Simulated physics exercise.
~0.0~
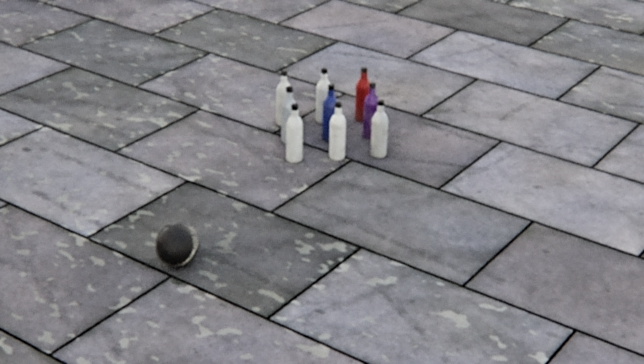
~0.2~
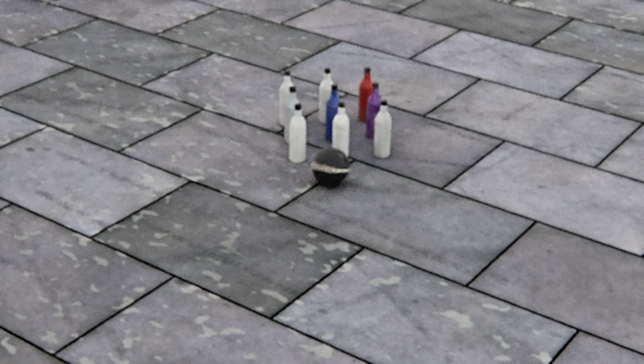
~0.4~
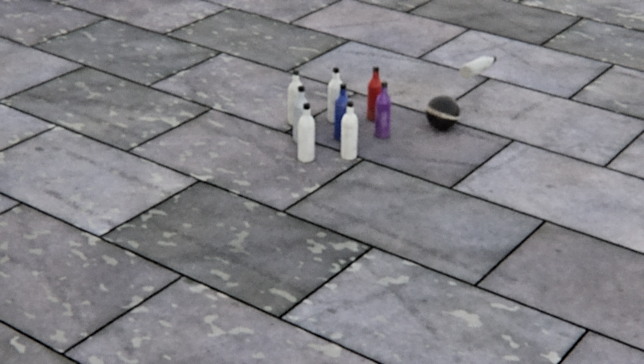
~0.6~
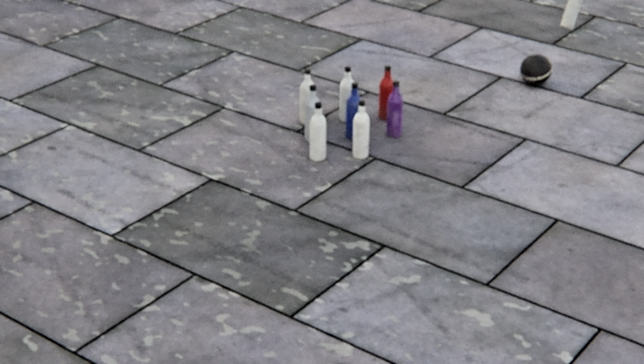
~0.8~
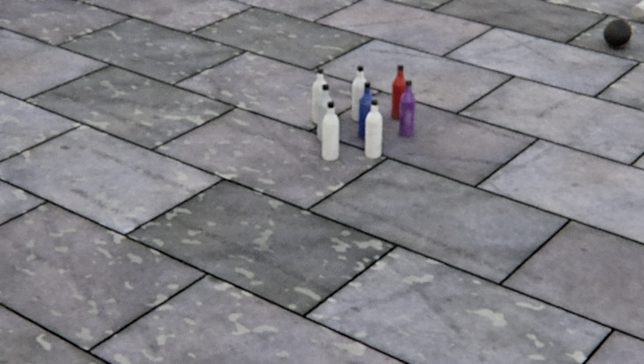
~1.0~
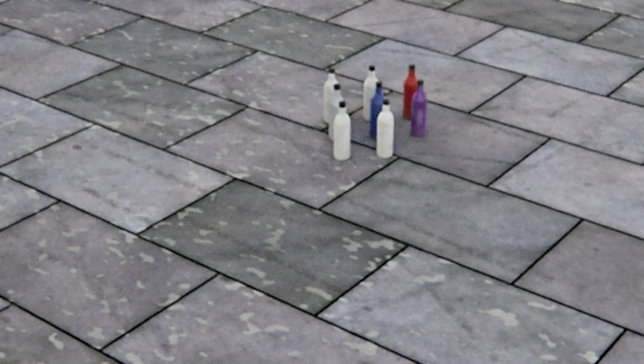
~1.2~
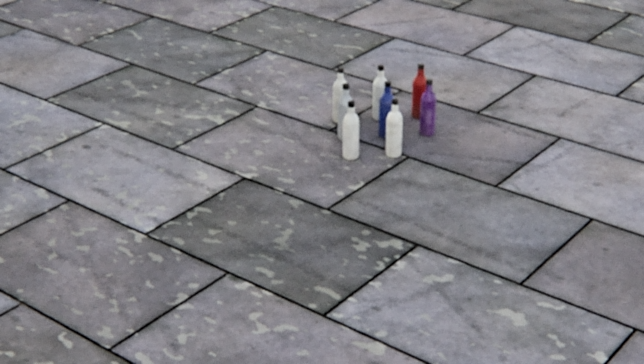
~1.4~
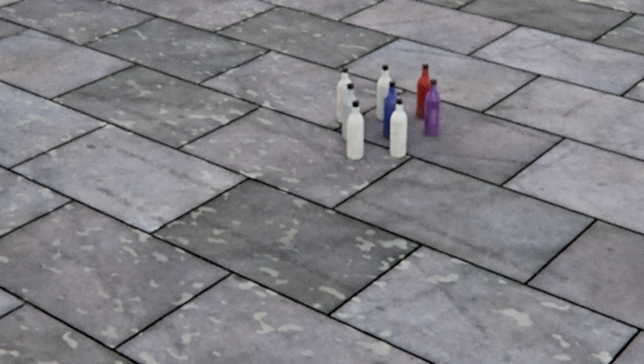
At the start, a cluster of capped bottles, mostly white with one blue, one red and one purple, stands on grey paving slabs while a dark ball with a pale band sits to the lower left. The ball rolls right and away, up to the front of the group. It knocks the white bottle at the right corner, sending it tumbling toward the upper right. The ball rolls on behind it, and both leave the view at the upper right. As the view drifts slightly left, the remaining bottles, coloured ones included, stay standing.
